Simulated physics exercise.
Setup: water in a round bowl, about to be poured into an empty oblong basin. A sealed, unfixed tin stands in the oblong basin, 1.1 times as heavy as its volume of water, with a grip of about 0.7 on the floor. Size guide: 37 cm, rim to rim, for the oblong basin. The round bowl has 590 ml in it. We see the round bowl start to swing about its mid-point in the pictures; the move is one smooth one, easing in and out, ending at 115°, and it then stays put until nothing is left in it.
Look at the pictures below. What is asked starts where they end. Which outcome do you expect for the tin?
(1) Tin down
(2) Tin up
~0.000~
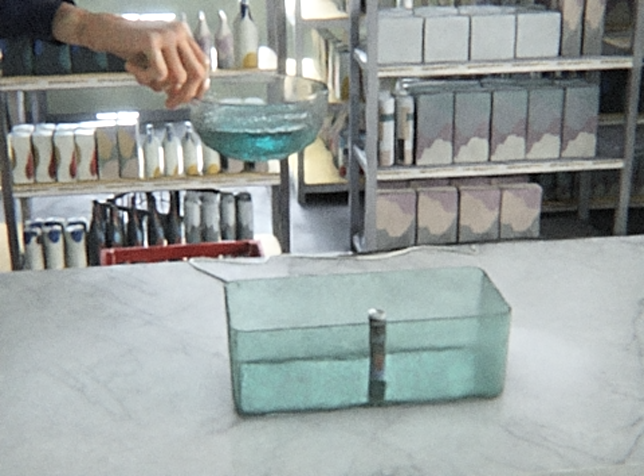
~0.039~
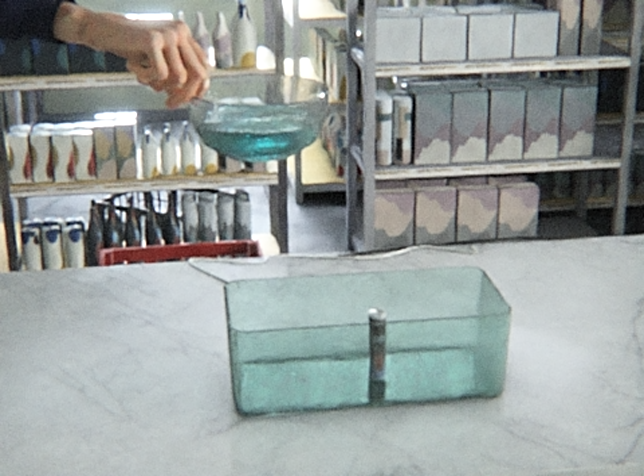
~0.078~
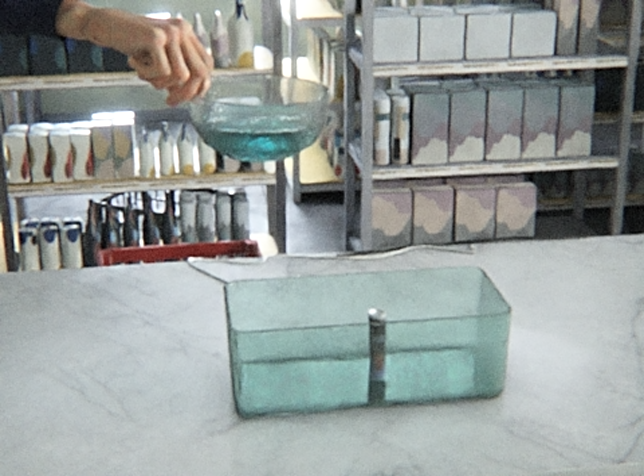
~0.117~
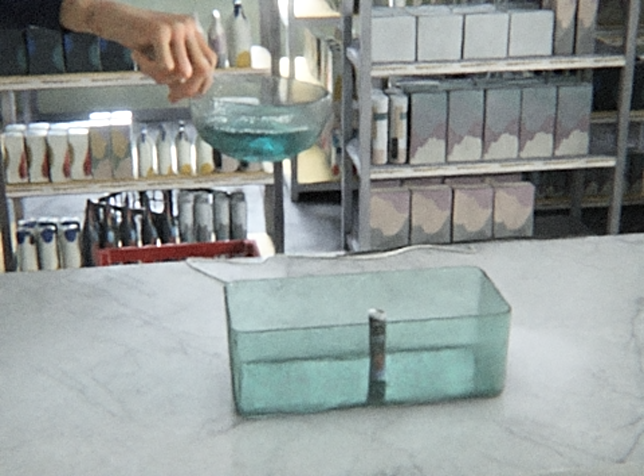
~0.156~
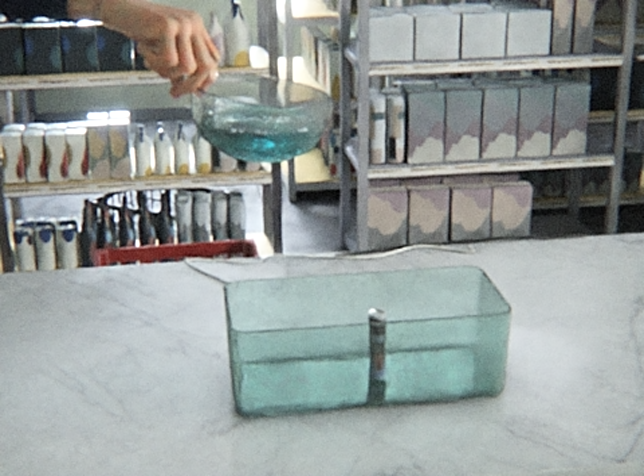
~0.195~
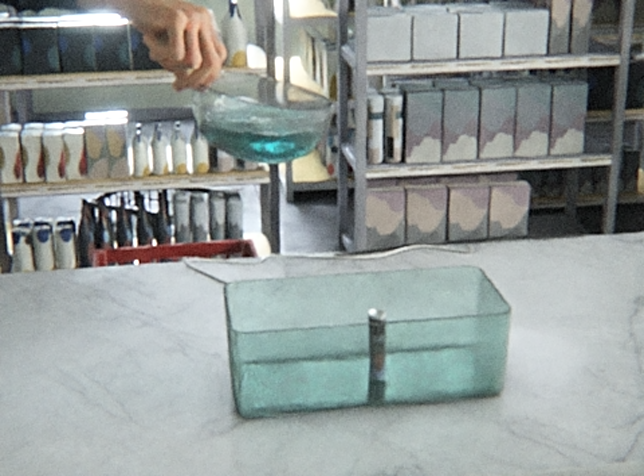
Tin down.
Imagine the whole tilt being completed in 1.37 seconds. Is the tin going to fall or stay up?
Then the tin tumbles.
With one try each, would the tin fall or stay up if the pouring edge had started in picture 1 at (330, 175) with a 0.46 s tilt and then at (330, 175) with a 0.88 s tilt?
Run one: It tumbles. Run two: It tumbles.
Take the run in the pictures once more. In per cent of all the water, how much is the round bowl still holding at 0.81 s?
1 per cent or so.
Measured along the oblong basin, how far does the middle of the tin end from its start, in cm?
Net tin displacement: Roughly 7.0 cm.
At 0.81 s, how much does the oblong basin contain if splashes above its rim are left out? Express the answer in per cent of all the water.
I'd say roughly 82 in a hundred of it.
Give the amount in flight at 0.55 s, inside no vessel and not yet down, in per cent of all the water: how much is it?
Close to 58 in a hundred.
After 0.55 s the tilt is 80° and 41 per cent is still to pour; the tin stands where it began.
After 0.81 s the tilt is 113° and 1 per cent is still to pour; the tin stands 1 cm from where it began.
After 1.08 s the tilt is 115° and 0 per cent is still to pour; the tin leans 38°.
After 1.38 s the tilt is 115° and 0 per cent is still to pour; the tin lies on its side.
In the end the tin lies on its side.
